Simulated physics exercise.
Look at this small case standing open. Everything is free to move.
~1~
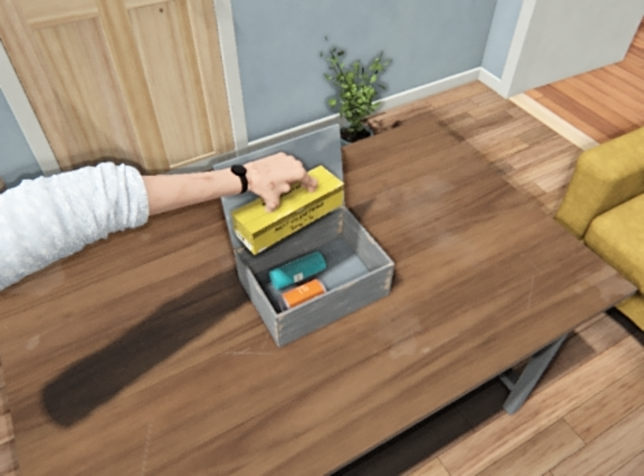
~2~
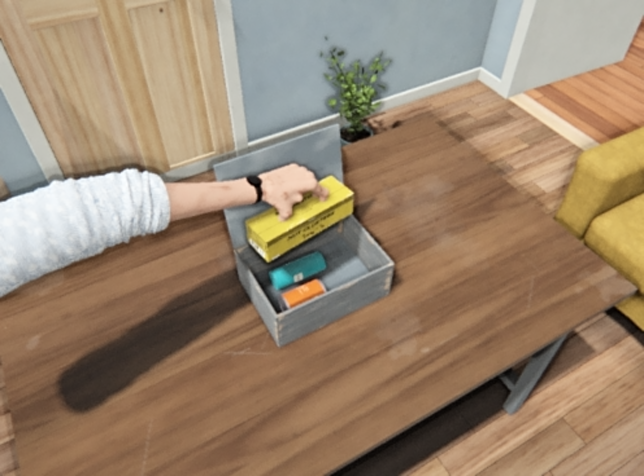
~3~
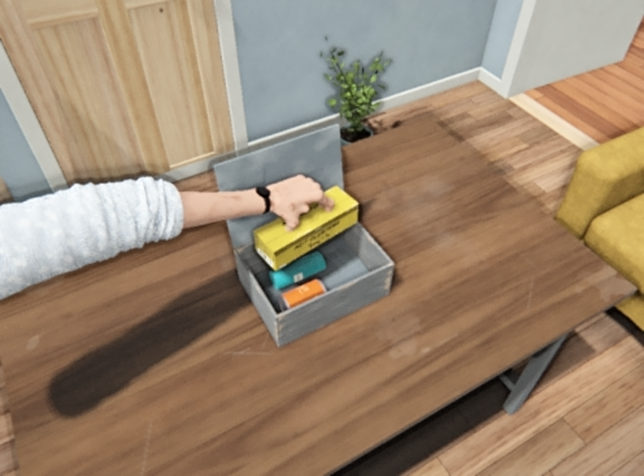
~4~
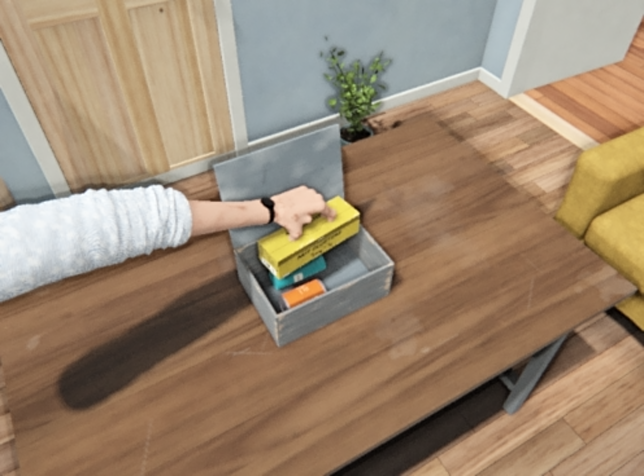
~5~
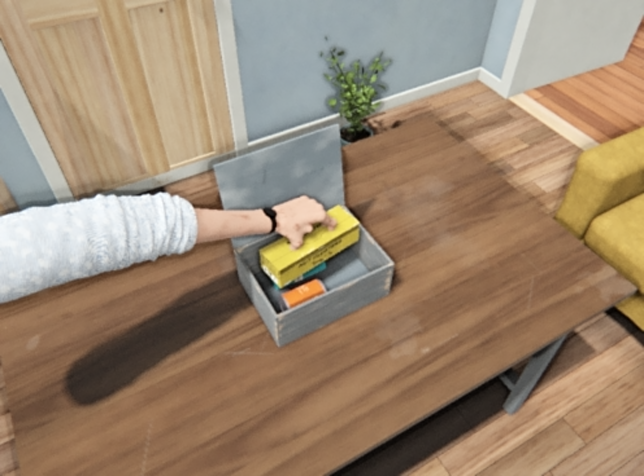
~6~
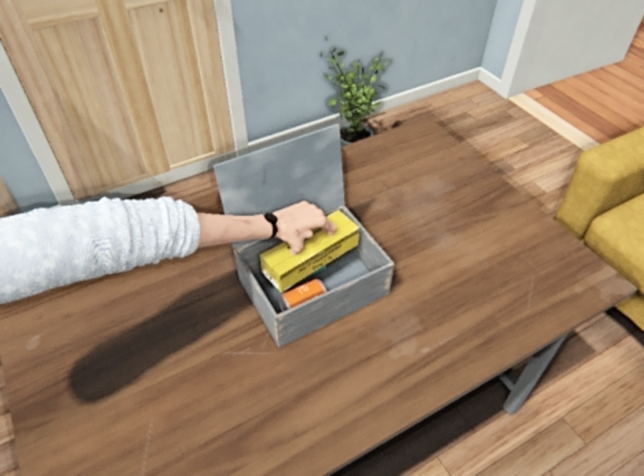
A hand in a fluffy white sleeve lowered a yellow carton into an open gray case on a wooden table, covering the turquoise shaker inside, and kept holding the carton beside an orange item.
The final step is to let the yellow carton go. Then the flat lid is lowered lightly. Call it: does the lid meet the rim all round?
Yes, the lid sits flat.
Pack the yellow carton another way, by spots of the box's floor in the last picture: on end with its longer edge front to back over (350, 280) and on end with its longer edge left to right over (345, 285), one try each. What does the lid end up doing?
First time round it won't go down, and second time round it won't go down.
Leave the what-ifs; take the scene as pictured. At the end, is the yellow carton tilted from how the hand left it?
At the finish the yellow carton goes crooked.
Then, 0.40 s past the last view, yellow carton rocked 56° from its first pose near (312, 265); turquoise shaker displaced a little.
Then, 1.30 s past the last view, lid 79° above the rim; yellow carton on its side near (316, 275); turquoise shaker displaced about its own width; orange tin displaced a little.
Then, 1.70 s past the last view, lid 48° above the rim; yellow carton on its side near (316, 275); turquoise shaker displaced about its own width; orange tin displaced a little.
Then, 2.00 s past the last view, lid 15° above the rim; yellow carton on its side near (316, 275); turquoise shaker displaced about its own width; orange tin displaced a little.
Finally, lid shut; down or leaning hard in the box, yellow carton; the other 2 still in place. Final places as the last picture's camera would see them, yellow carton near (316, 275).
